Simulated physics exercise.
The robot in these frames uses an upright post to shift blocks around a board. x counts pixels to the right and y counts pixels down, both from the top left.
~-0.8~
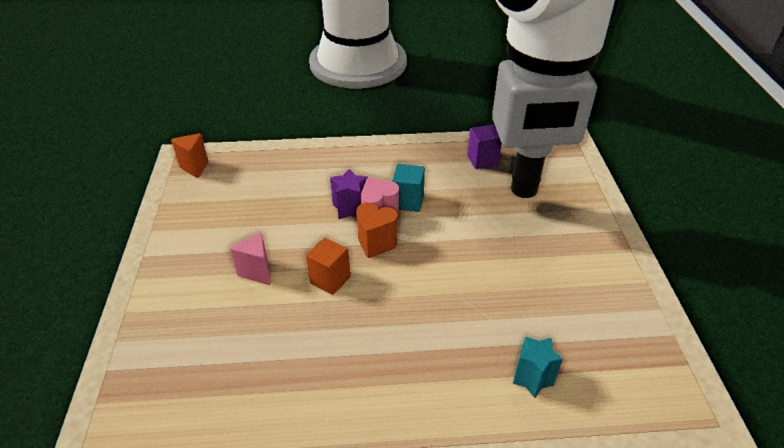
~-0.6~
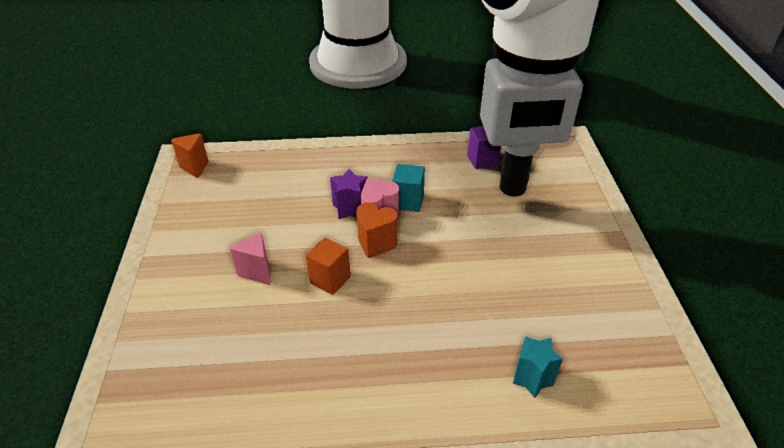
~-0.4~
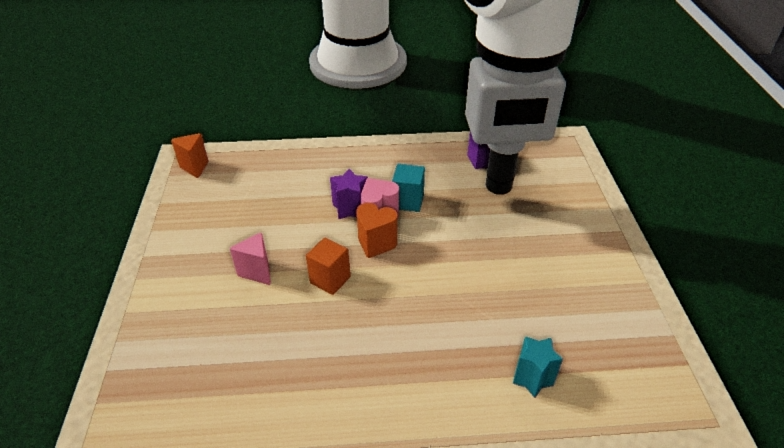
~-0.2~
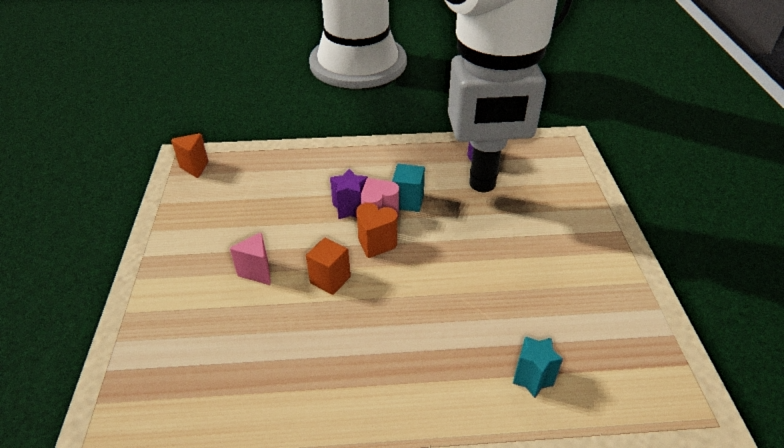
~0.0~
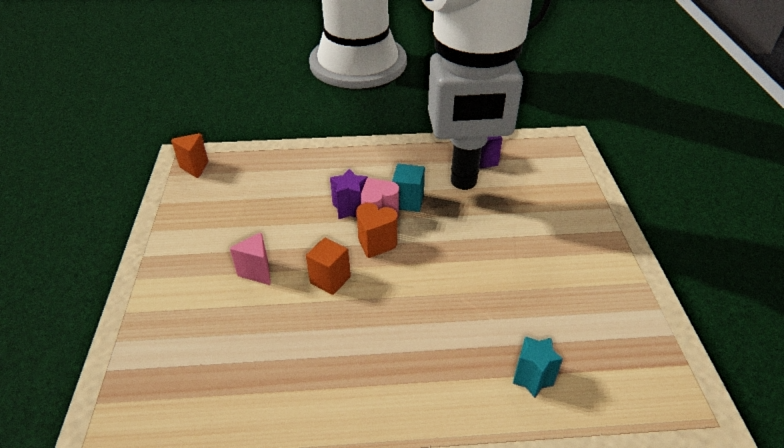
Robot arm with a dark upright post gliding left across a wooden board toward a turquoise block, while the scattered blocks stay still.
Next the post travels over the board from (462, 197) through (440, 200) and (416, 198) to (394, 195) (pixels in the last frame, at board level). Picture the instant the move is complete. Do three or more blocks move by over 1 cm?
That would be a no.
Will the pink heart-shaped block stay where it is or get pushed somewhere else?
It is left in place.
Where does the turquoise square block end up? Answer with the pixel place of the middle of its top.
In the picture, it is at (365, 169).
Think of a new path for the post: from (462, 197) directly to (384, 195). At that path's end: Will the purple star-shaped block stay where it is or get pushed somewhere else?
The push reaches it.
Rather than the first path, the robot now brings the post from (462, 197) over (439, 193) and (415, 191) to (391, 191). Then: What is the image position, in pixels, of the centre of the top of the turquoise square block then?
I'd place it at (376, 178), taking the centre of its top.
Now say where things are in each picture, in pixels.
The first picture shows post's lower end (524, 191); purple star-shaped block (349, 180); pink heart-shaped block (378, 189); turquoise square block (409, 173).
The second picture shows post (513, 189); blocks still.
The third picture shows post (499, 187); blocks still.
The fourth picture shows post (482, 185); blocks still.
The fifth picture shows post (464, 182); purple star-shaped block (349, 180); pink heart-shaped block (378, 189); turquoise square block (409, 173).
The first path, step by step. Halfway along, post (428, 184); turquoise square block (400, 172).
At the end, post (394, 181); purple star-shaped block (333, 183), turned 10° anticlockwise; pink heart-shaped block still; turquoise square block (365, 169), turned 15° anticlockwise.
